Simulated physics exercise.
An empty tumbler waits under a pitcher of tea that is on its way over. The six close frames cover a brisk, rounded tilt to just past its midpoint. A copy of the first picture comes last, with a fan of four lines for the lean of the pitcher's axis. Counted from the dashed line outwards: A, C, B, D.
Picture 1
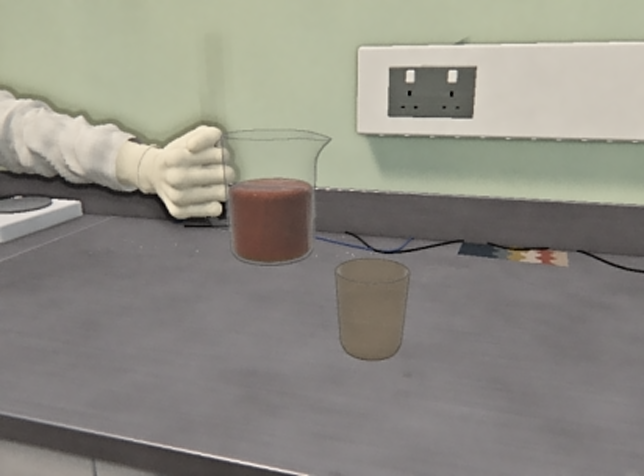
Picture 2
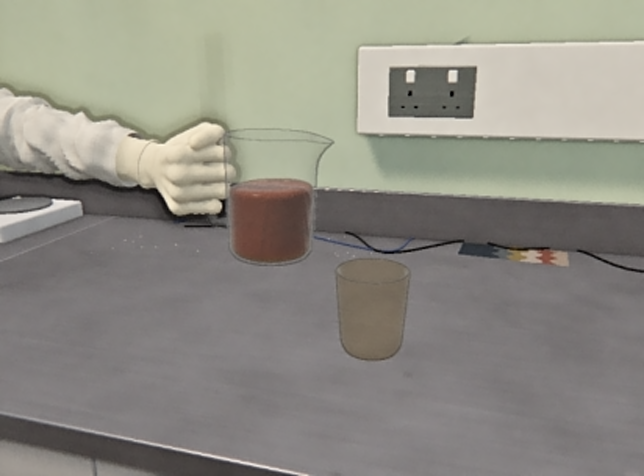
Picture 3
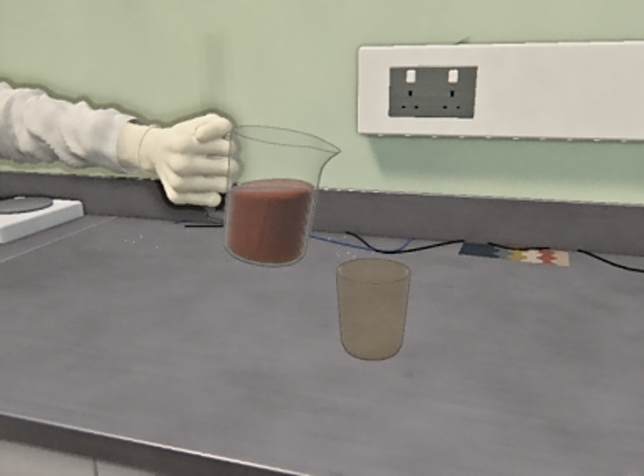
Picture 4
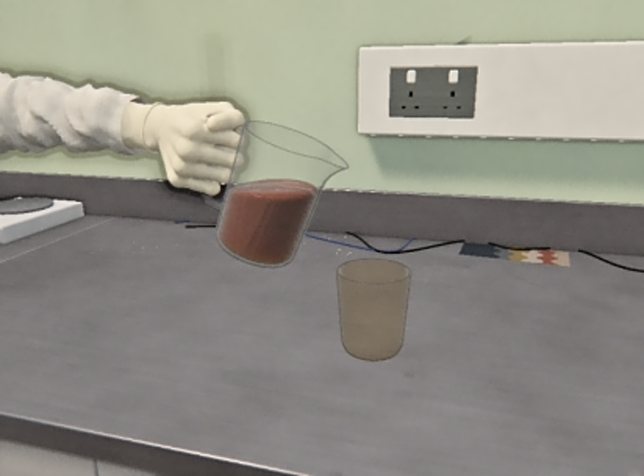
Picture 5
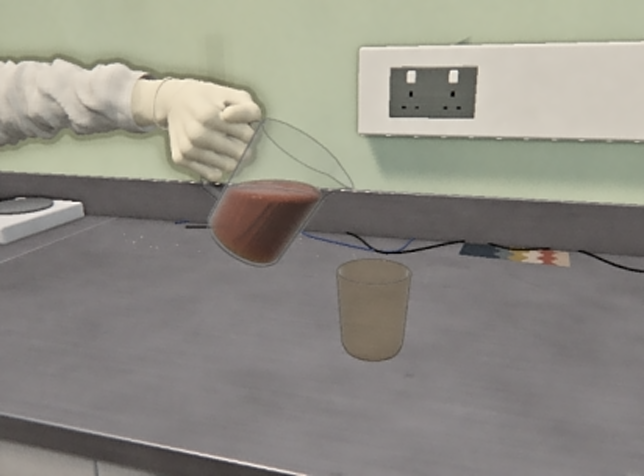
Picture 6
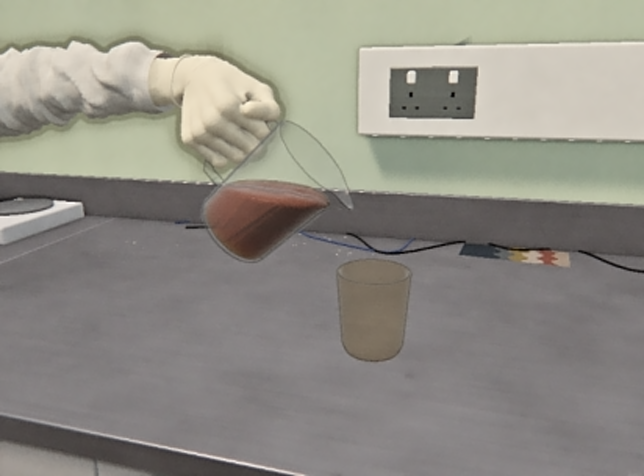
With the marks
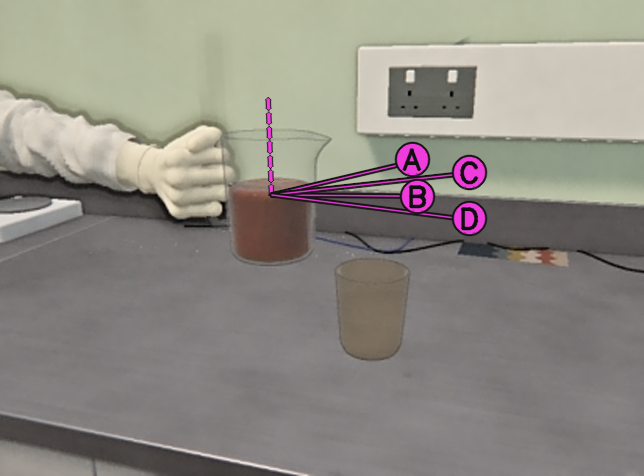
To begin with, a gloved hand holds an upright clear pitcher of reddish-brown liquid on a grey counter, left of a tumbler. The hand then rises and tilts the pitcher rightward, gradually at first, then steeply, until the liquid slants toward the lip above the tumbler, with none leaving.
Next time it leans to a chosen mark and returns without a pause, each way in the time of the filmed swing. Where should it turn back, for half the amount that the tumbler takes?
A.
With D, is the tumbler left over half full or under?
Over.
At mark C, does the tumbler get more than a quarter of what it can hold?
Yes, clearly.
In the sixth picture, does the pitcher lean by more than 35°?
Yes, it does.
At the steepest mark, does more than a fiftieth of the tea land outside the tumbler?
Yes, it does.
In magenta, A at (396, 165); B at (400, 196); C at (452, 174); D at (452, 217).
With A, the tumbler ends with about 51 % of what it can hold; 5 % of the tea is spilt.
With B, the tumbler ends with about 78 % of what it can hold; 11 % of the tea is spilt.
With C, the tumbler ends with about 67 % of what it can hold; 7 % of the tea is spilt.
With D, the tumbler ends with about 84 % of what it can hold; 18 % of the tea is spilt.
